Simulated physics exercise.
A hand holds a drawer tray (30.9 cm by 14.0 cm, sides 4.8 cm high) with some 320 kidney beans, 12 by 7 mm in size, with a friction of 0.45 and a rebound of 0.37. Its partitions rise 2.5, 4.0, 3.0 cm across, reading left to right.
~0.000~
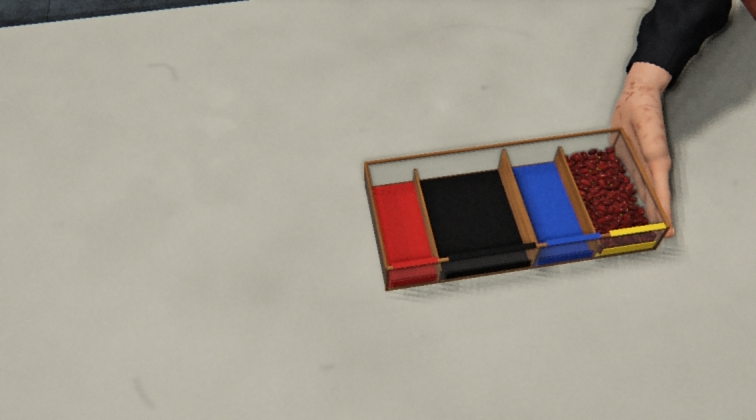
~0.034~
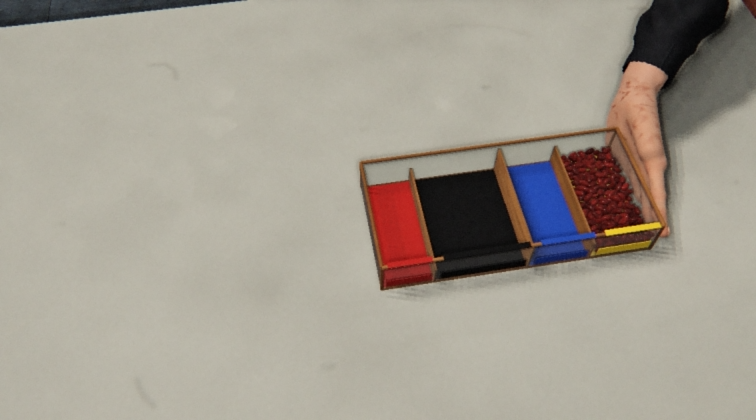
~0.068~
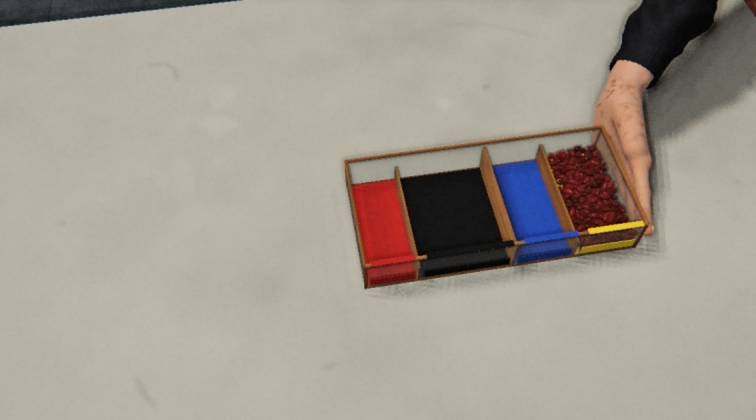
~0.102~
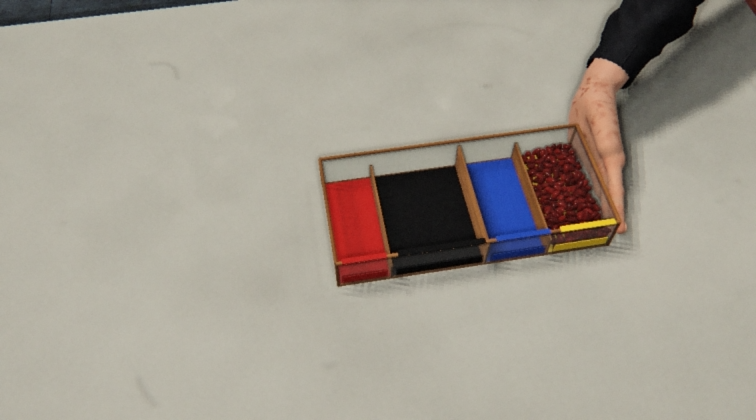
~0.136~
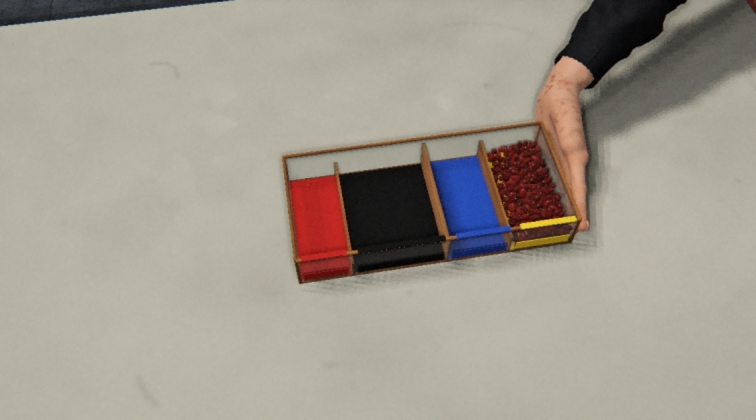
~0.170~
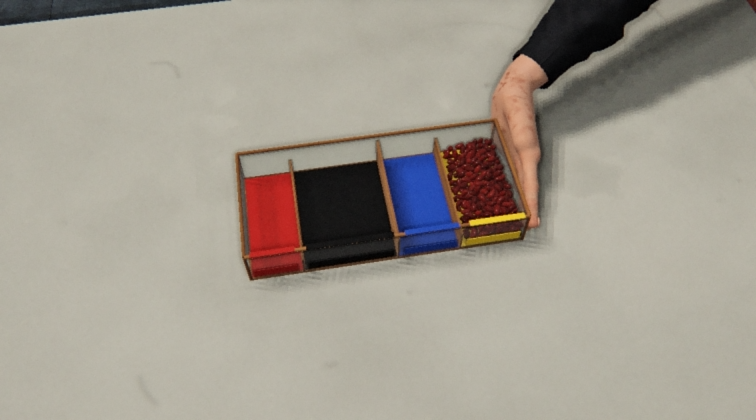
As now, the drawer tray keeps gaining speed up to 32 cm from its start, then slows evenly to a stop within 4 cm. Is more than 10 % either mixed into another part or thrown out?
Yes.
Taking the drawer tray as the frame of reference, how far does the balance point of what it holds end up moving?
Some 3.5 cm.
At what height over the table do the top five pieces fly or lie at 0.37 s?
They're near 15 cm up.
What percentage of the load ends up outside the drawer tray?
Some 15 per cent of it.
After 0.25 s, tilt 0 degrees; yellow 100 %; 0 % away from where they began.
After 0.31 s, tilt 0 degrees; blue 15 %, yellow 85 %; 15 % away from where they began.
Then, at 0.37 s, tilt 0 degrees; blue 20 %, yellow 70 %, in the air 10 %; 30 % away from where they began.
After 0.42 s, tilt 0 degrees; blue 20 %, black 5 %, yellow 65 %, in the air 10 %; 35 % away from where they began.
At rest (1.7 s), blue 15 %, outside 15 %, black 5 %, yellow 65 %; 35 % away from where they began.
